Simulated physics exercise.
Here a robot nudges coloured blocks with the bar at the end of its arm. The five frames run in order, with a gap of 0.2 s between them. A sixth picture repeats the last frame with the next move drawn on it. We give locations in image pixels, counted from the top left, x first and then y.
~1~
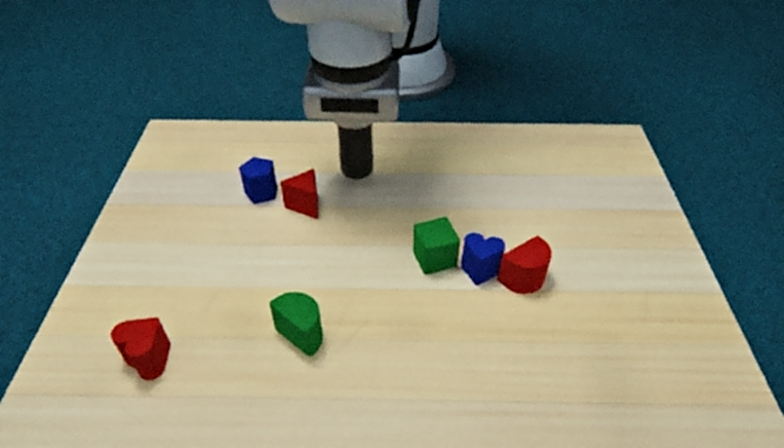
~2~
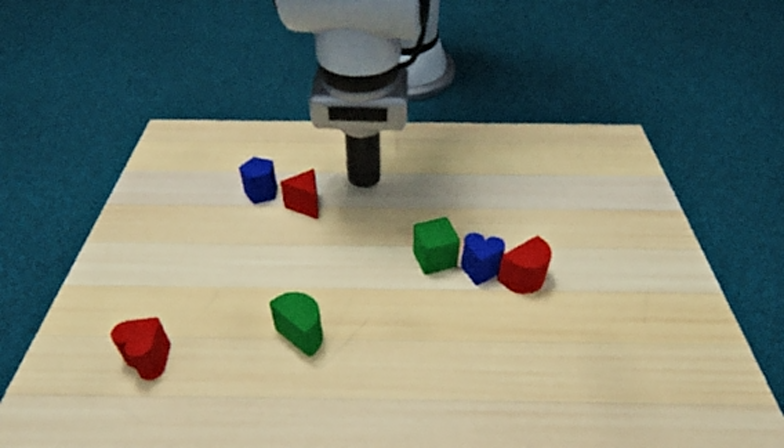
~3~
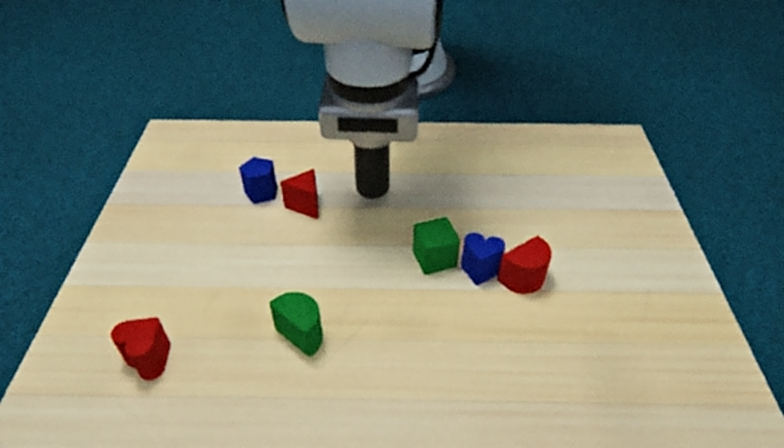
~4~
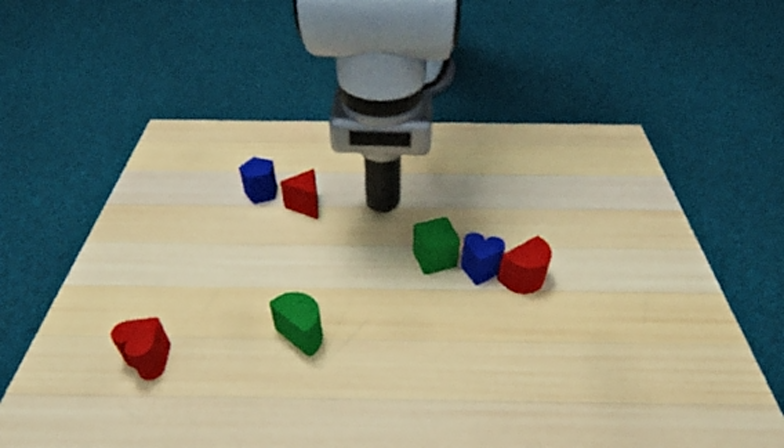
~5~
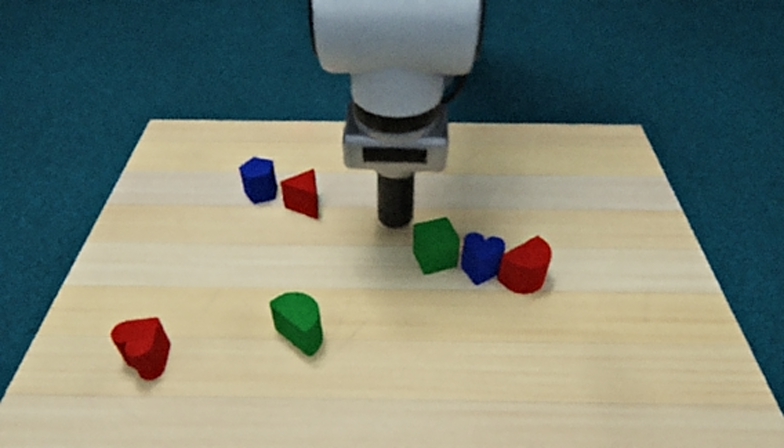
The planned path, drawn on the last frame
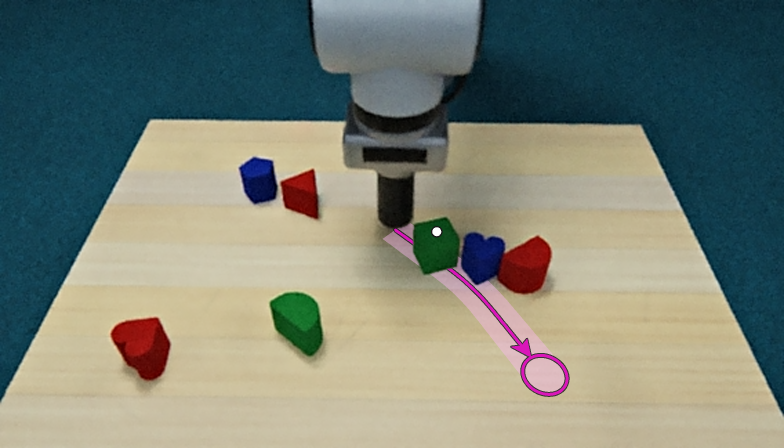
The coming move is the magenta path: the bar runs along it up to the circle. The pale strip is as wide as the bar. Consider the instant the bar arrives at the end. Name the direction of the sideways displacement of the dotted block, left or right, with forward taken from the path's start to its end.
It is displaced to the right.
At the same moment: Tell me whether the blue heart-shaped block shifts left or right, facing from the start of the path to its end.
Slides left.
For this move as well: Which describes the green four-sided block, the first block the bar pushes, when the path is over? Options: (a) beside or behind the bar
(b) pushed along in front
The correct letter is b.
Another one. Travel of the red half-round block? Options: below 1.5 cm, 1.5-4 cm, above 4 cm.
Travels under 1.5 cm.
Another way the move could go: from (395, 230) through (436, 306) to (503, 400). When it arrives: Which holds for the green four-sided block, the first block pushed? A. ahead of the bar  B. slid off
I choose B.
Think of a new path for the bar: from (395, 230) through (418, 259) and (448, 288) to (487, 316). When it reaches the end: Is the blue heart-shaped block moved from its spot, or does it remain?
It shifts position.
The line goes from (395, 230) by way of (446, 266) and (496, 314) to (545, 374); the dot is on the green four-sided block.
What follows on the original path. One third of the way, bar (448, 254); green four-sided block (471, 267); blue heart-shaped block (492, 245).
Two thirds of the way, bar (498, 301); green four-sided block (518, 322), turned 15° clockwise; blue heart-shaped block (500, 243).
At the end, bar (549, 362); green four-sided block (563, 392), turned 30° clockwise; blue heart-shaped block (500, 243); red half-round block unmoved.
